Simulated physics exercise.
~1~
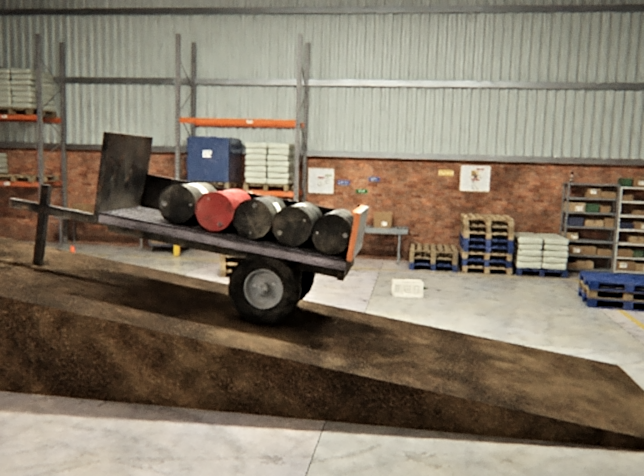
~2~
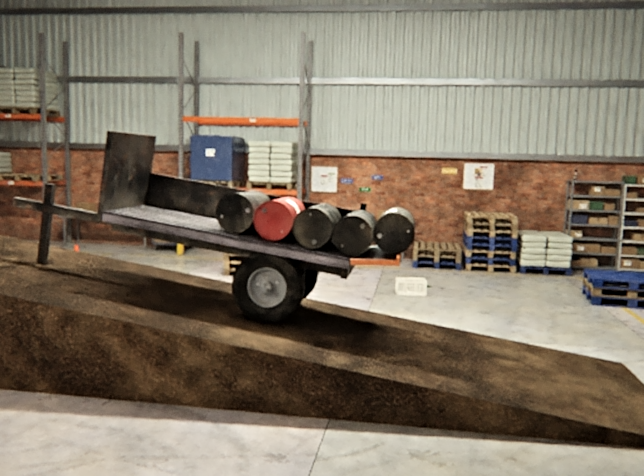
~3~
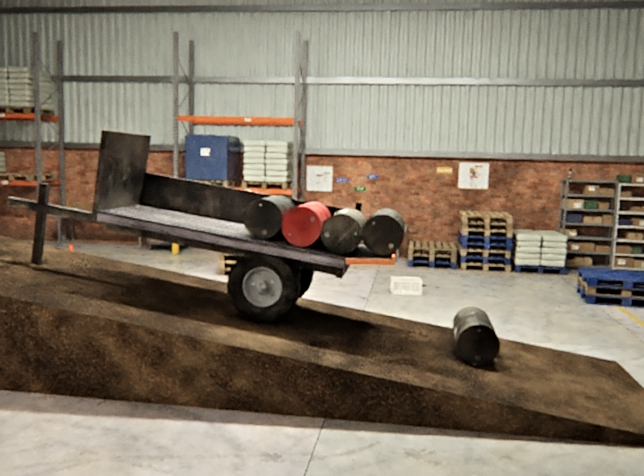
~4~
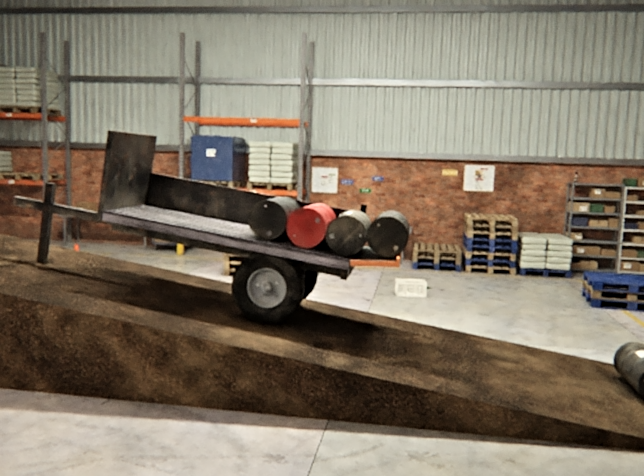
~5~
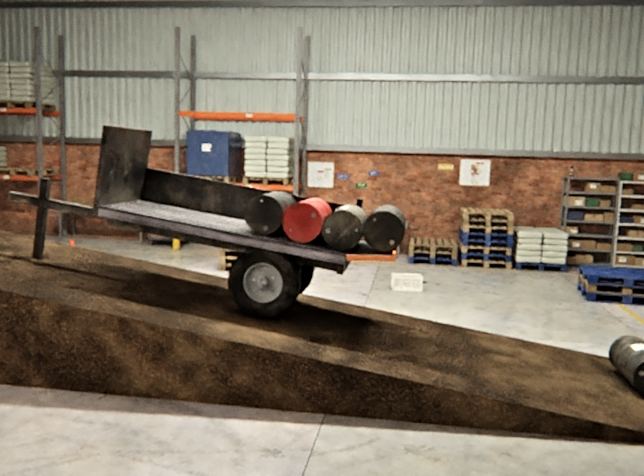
A row of barrels, one of them red, rolled right along a sloping trailer's bed after its tailgate dropped open, and one dark barrel fell off onto the dirt ramp and rolled down it while the red one and the rest stayed aboard.
